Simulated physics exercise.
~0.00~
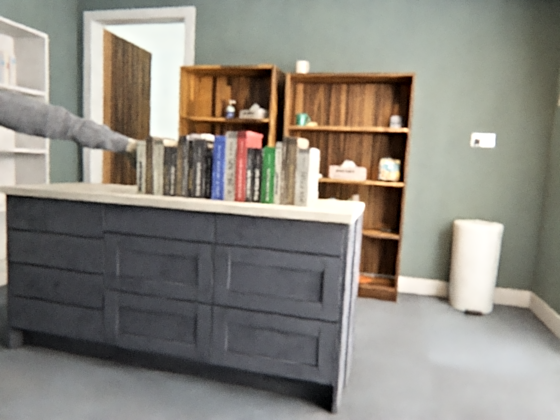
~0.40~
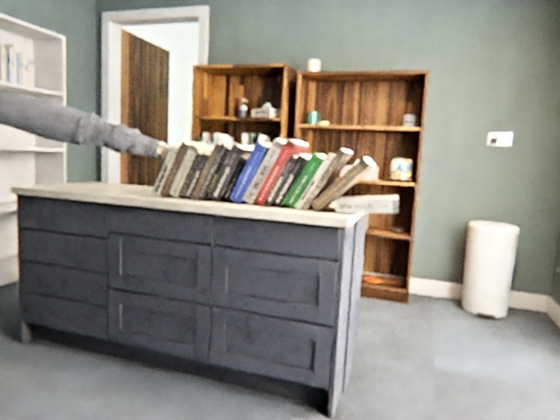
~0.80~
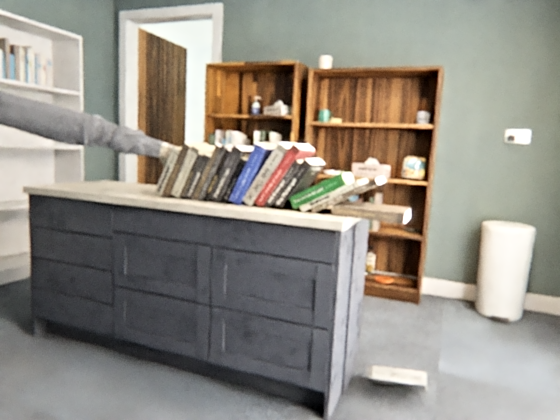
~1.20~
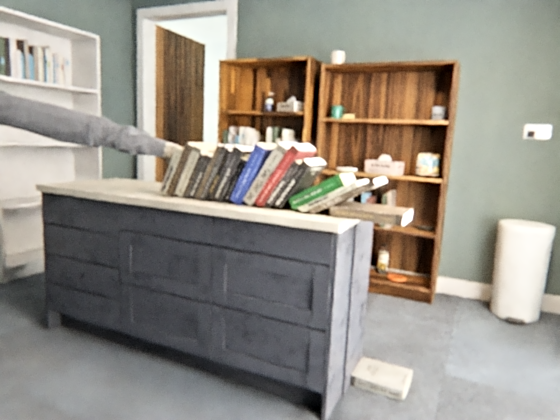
A gray-sleeved arm pushed a row of upright books along a dark worktop, tipping them rightward until one fell from the end onto the floor, while the rest stayed on top leaning, with the green book and others slumped near the edge.
